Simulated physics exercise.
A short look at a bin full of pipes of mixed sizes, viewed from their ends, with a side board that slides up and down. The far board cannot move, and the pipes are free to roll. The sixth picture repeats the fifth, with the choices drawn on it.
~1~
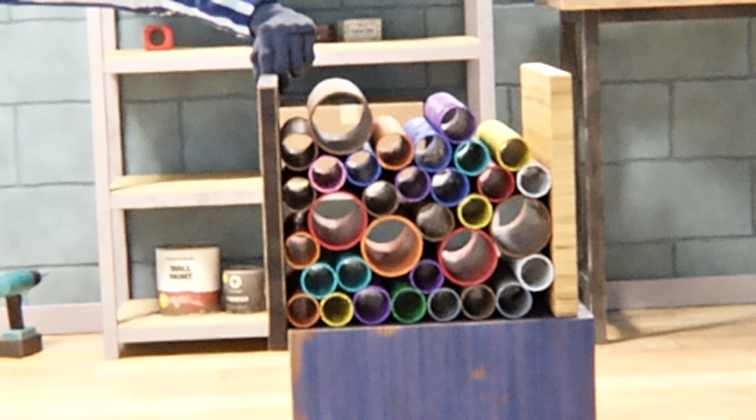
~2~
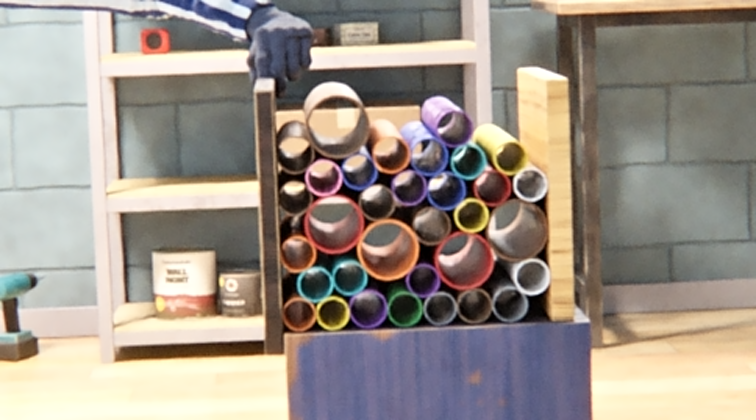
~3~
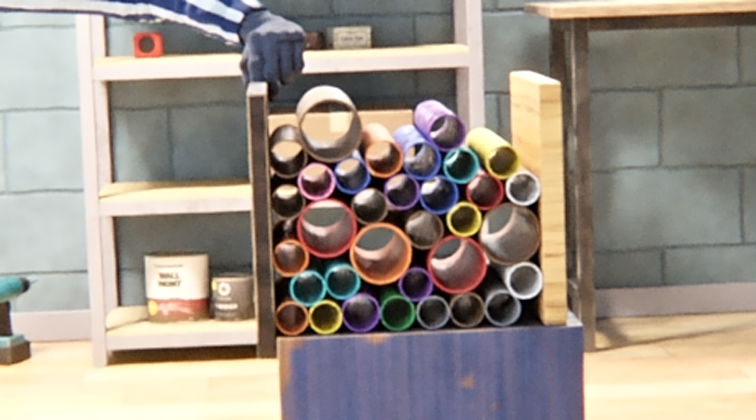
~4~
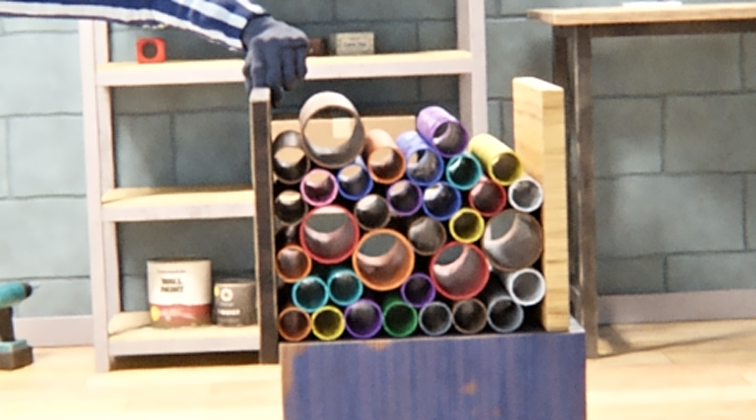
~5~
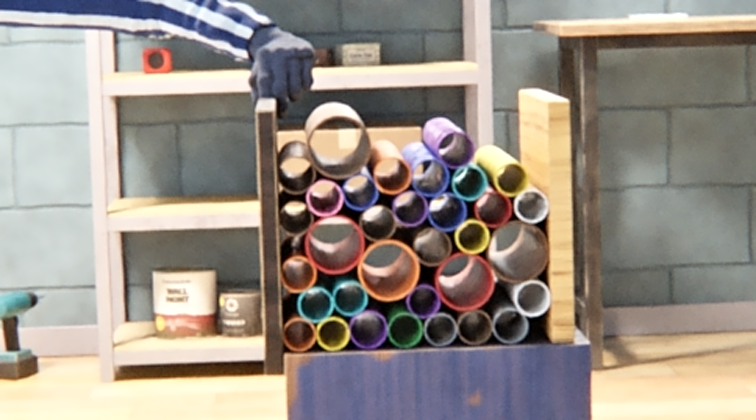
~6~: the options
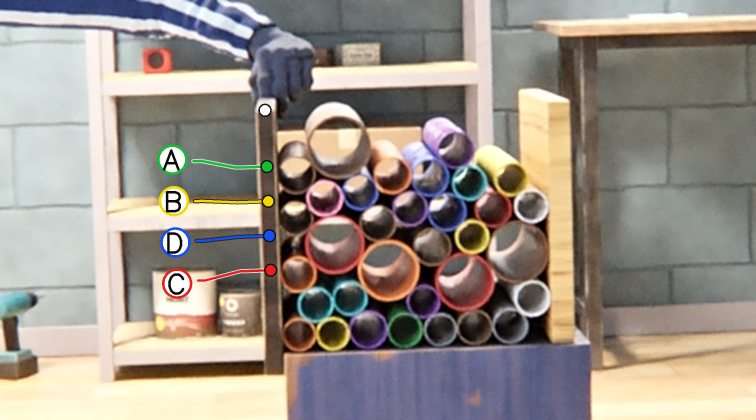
Gloved hand resting on the left side board of a bin packed with multicoloured pipes, the whole view shifting slightly.
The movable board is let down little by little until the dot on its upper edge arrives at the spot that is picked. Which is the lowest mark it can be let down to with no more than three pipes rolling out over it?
Mark D is as low as it can go.
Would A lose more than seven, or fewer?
Fewer than seven.
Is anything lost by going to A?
No.
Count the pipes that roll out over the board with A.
At A the number is none.
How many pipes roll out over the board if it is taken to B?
It comes to none.
On the marked copy, A at (267, 166); B at (268, 202); C at (270, 270); D at (269, 236); the white dot at (265, 110).
Taking D. A third of the way, top of the board (277, 169).
Two thirds of the way, top of the board (279, 234).
When it is over, top of the board (279, 235), one out over the board.
As for the rest, A none out over the board; B none out over the board; C four out over the board.
